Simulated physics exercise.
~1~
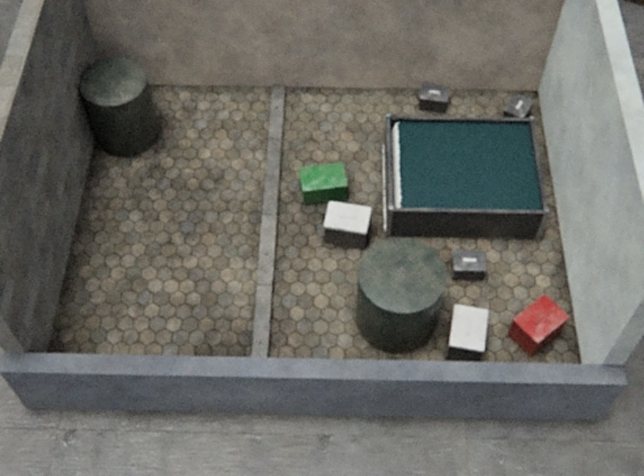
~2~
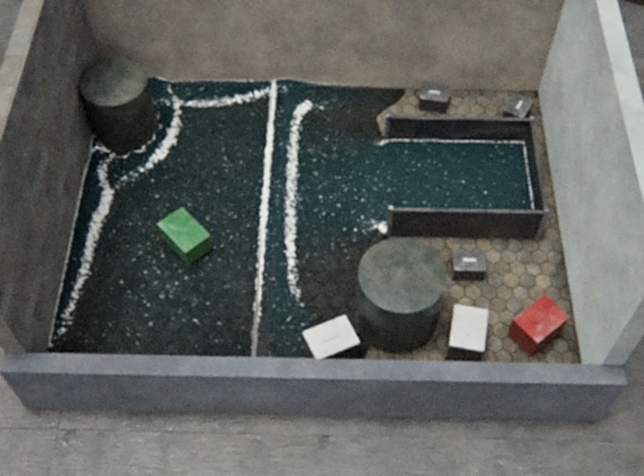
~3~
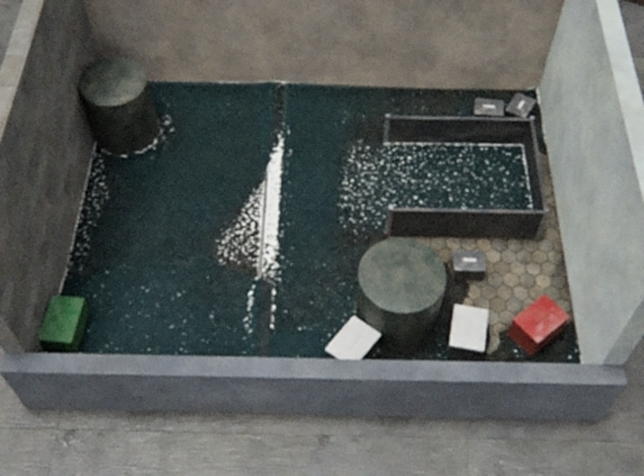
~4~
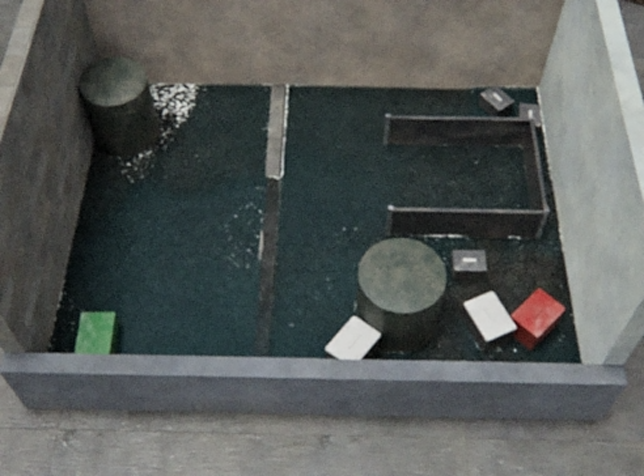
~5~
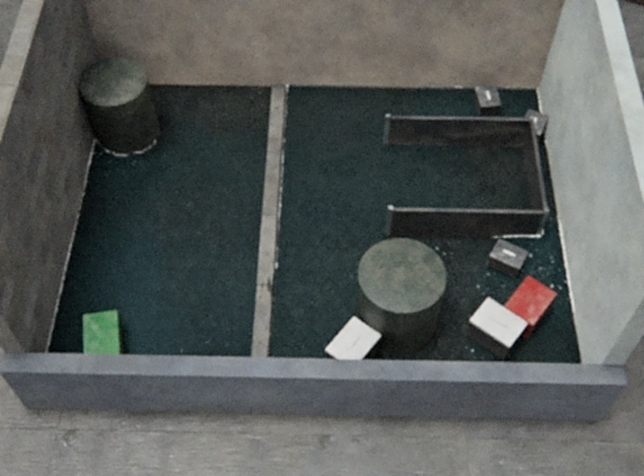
On a walled concrete pad, dark water burst from the open left end of a tank and spread across the floor, carrying a green crate over the low kerb to the near left corner, while the red chest shifted only slightly and stayed on the right.
